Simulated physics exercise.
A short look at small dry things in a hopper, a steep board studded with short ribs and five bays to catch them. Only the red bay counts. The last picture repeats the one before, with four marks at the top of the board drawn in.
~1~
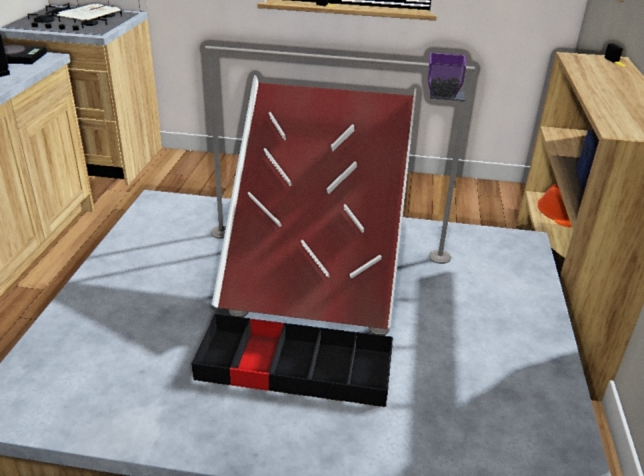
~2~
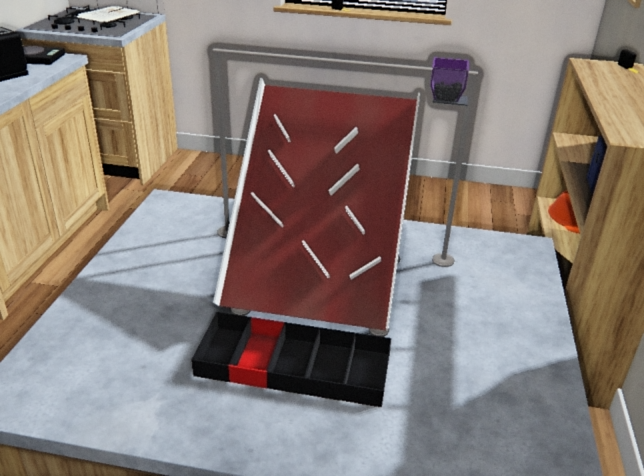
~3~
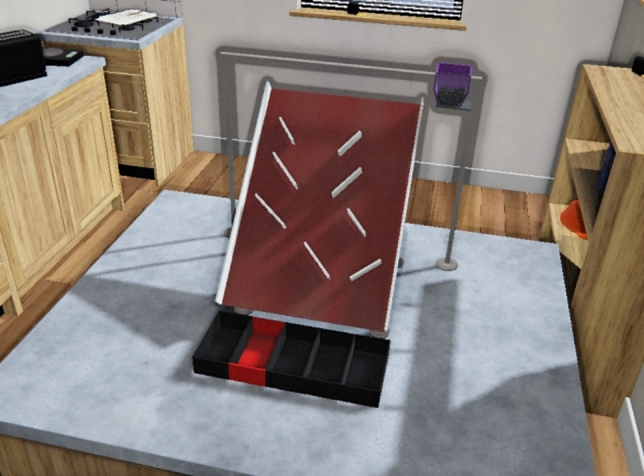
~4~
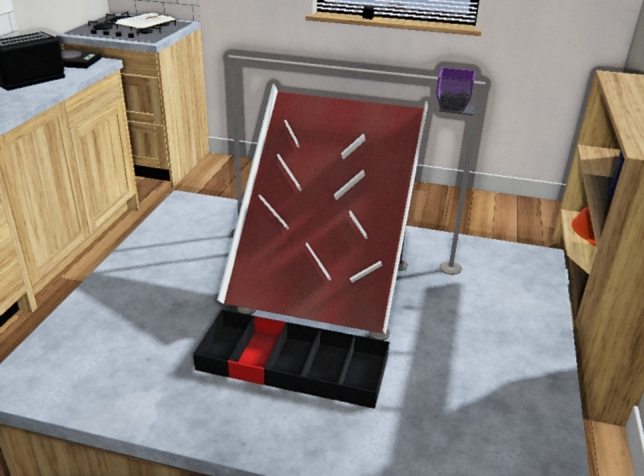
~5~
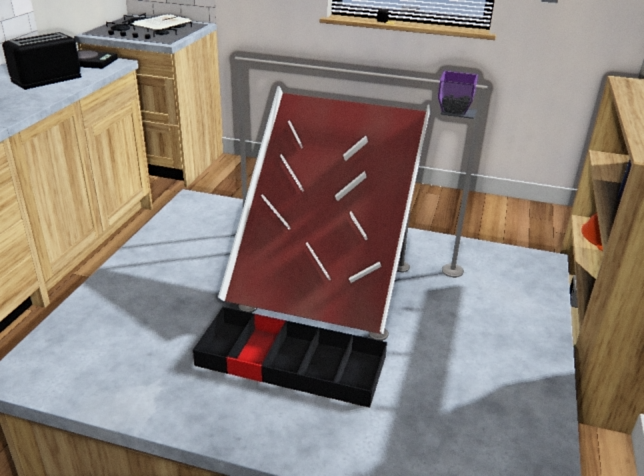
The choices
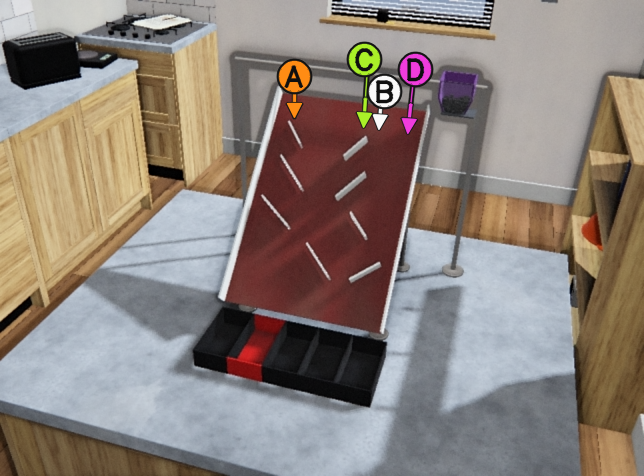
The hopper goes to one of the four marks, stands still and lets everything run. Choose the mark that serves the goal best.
The answer is mark C.
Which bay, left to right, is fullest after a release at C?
The second.
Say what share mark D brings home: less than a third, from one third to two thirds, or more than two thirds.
Mark D gives less than a third.
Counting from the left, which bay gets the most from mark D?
The fifth from the left.
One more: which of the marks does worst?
D it is.
On the marked copy, mark A meets the board at (294, 112); mark B meets the board at (379, 124); mark C meets the board at (363, 122); mark D meets the board at (408, 128).
With A, about a tenth in the red bay, the larger part in other bays, just a few held on the board, about a tenth outside the box.
With B, roughly a quarter in the red bay, roughly two thirds in other bays, about a tenth held on the board.
With C, roughly half in the red bay, roughly a third in other bays, about a tenth outside the box.
With D, not one piece in the red bay, almost all in other bays, about a tenth held on the board.
